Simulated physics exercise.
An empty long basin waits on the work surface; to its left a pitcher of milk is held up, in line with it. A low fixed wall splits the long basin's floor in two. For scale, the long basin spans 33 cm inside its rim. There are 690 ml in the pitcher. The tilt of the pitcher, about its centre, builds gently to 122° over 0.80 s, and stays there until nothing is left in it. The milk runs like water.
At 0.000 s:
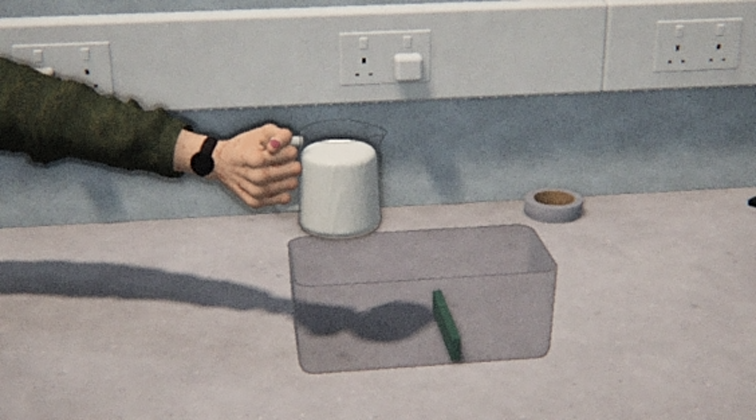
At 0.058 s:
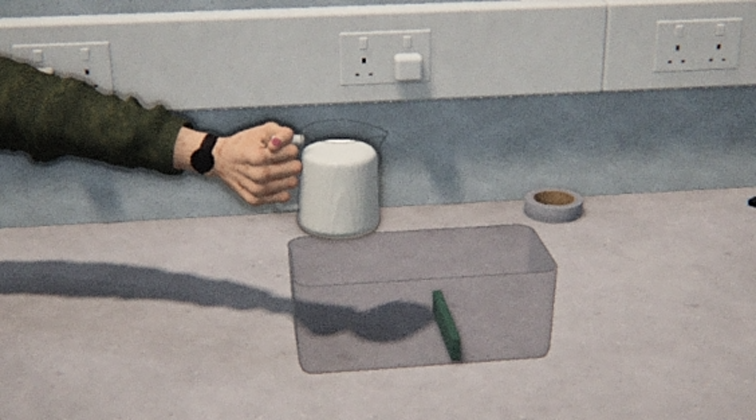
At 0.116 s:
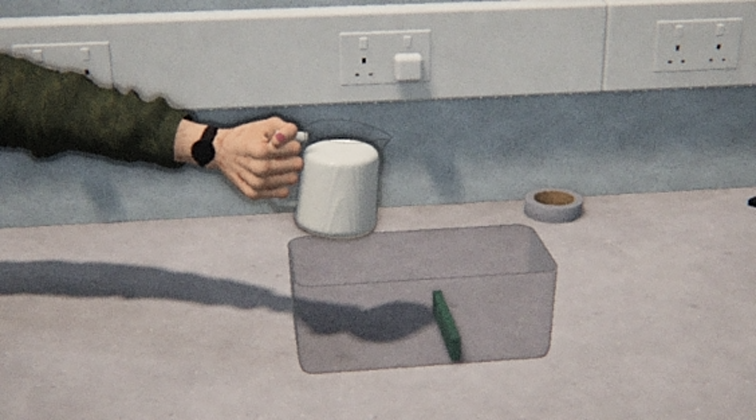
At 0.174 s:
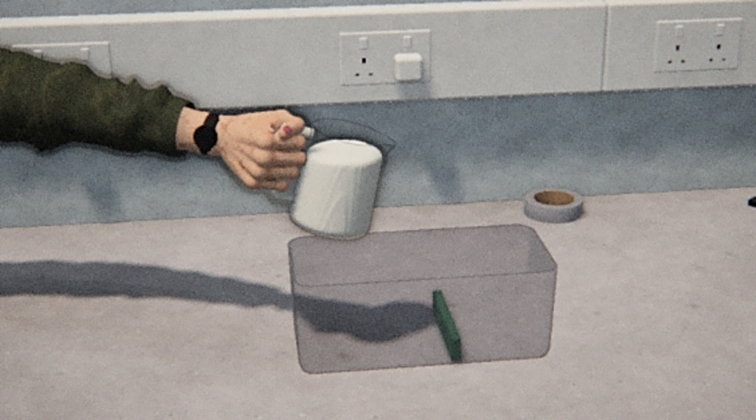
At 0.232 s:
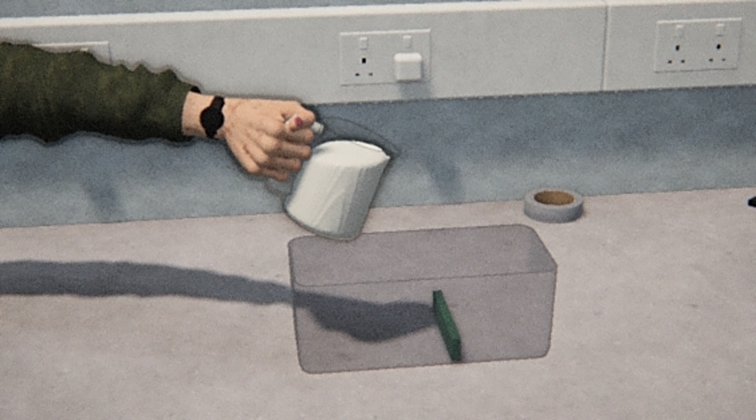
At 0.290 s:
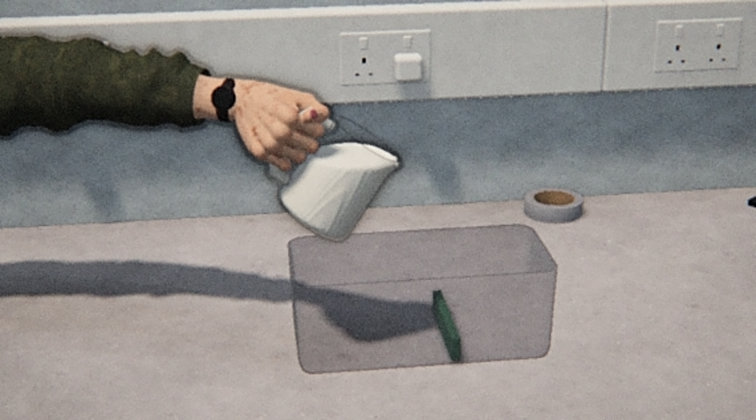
A hand tilts a pitcher of milk gradually to the right above an empty clear basin.
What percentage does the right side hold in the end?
Roughly 26 per cent is past the wall.
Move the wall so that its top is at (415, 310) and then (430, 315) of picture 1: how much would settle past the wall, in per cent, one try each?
First 80, then 55 per cent.
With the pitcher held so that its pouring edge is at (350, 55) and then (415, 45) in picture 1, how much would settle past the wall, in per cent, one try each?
In turn about 10 and 70 per cent.
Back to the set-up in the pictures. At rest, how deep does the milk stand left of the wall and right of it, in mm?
Left about 18 mm, right about 10 mm.
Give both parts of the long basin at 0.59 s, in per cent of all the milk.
Near 10 on the left, 10 on the right.
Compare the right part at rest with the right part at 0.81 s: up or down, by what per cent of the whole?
It goes up by about 2.
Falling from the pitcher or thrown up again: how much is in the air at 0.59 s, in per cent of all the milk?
About 20 per cent.
By 0.59 s the tilt is 103° and 60 per cent is still to pour, 10 is left of the wall and 9 right of it.
By 0.81 s the tilt is 122° and 9 per cent is still to pour, 60 is left of the wall and 25 right of it.
By 1.05 s the tilt is 122° and 0 per cent is still to pour, 71 is left of the wall and 25 right of it.
By 1.30 s the tilt is 122° and 0 per cent is still to pour, 71 is left of the wall and 26 right of it.
At rest 71 per cent lies left of the wall, 26 right of it and 2 outside.
